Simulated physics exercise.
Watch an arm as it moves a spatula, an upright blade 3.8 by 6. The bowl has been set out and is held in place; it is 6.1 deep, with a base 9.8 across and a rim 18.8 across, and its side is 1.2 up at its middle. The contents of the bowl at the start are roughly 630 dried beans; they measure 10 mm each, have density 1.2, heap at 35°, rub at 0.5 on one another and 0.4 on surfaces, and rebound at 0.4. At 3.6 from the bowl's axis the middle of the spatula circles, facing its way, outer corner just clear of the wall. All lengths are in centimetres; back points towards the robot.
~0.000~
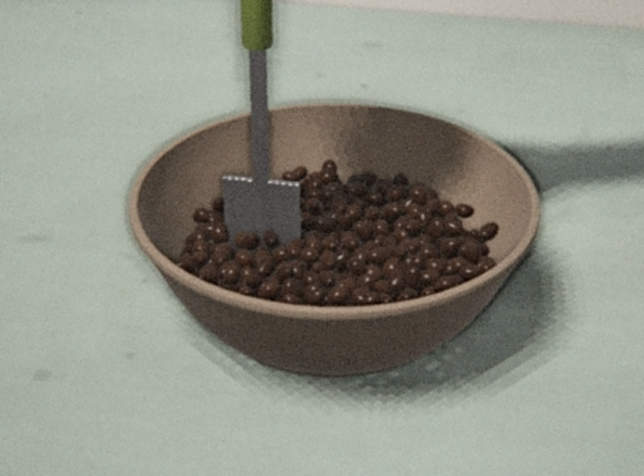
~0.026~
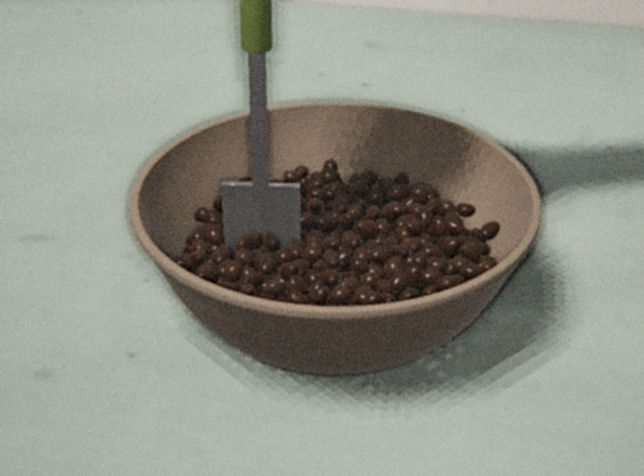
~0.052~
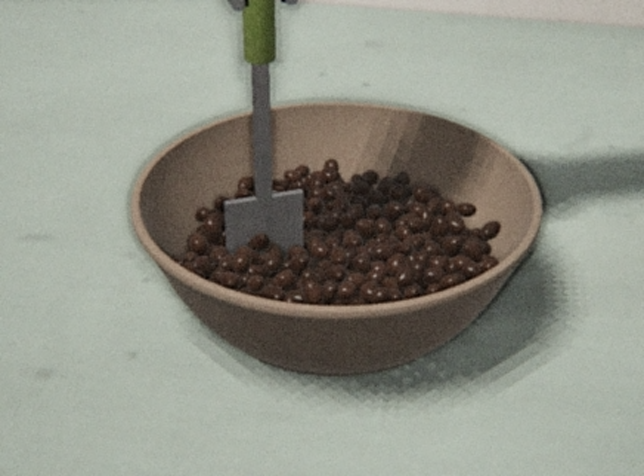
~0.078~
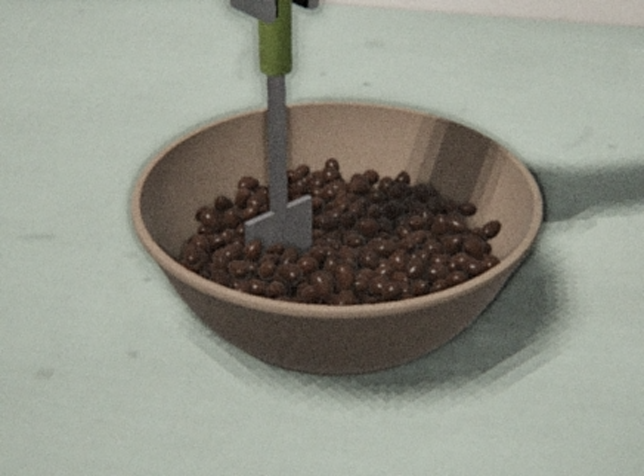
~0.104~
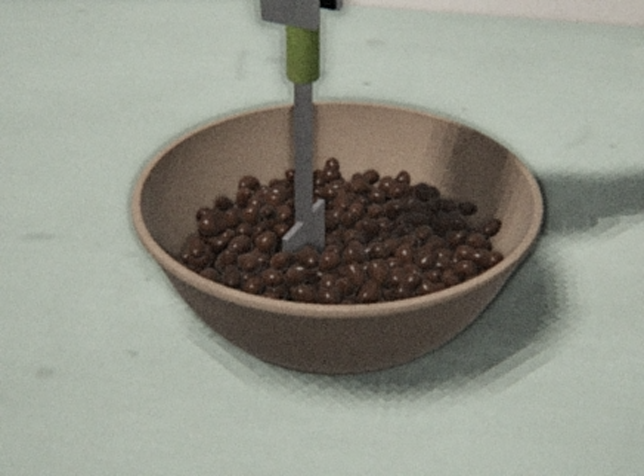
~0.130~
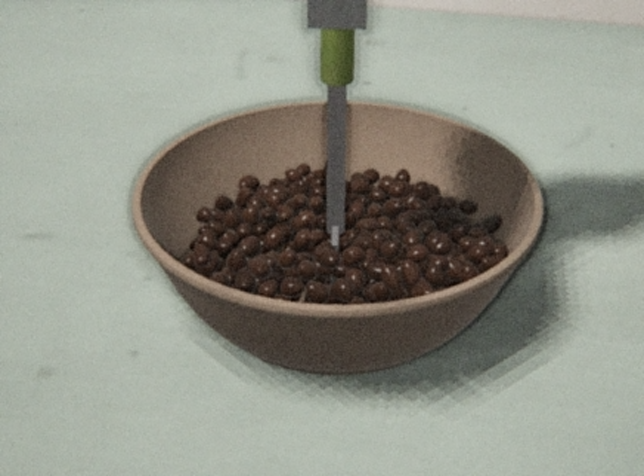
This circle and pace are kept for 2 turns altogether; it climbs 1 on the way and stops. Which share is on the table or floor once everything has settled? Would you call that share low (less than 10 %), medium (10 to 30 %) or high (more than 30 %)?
I would call it medium.
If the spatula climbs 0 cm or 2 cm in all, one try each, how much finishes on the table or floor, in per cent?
I'd say some 20 per cent, and some 15 per cent.
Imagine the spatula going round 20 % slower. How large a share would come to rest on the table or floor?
Estimated share: Near 10 %.
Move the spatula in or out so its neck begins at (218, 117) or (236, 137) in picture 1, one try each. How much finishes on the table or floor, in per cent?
Close to 40 per cent for the first and close to 45 per cent for the second.
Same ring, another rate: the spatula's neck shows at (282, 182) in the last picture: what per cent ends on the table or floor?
Around 5 in a hundred.
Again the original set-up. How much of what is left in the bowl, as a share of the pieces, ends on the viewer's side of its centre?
I'd say around 55 per cent.
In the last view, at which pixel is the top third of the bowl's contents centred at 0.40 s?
Roughly at (229, 177).
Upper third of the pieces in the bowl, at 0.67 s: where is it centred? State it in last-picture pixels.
Close to pixel (419, 214).
After 0.40 s, 340° round, highest piece 8 above the table; 549 in the bowl, 44 on the table or floor, 37 in flight or on the tool.
After 0.67 s, 221° round, highest piece 11 above the table; 503 in the bowl, 120 on the table or floor, 7 in flight or on the tool.
After 1.00 s, 0° round, highest piece 5 above the table; 492 in the bowl, 138 on the table or floor.
After 1.70 s, 0° round, highest piece 5 above the table; 492 in the bowl, 138 on the table or floor.
At rest, 492 in the bowl, 138 on the table or floor. That is 22 % on the table or floor.
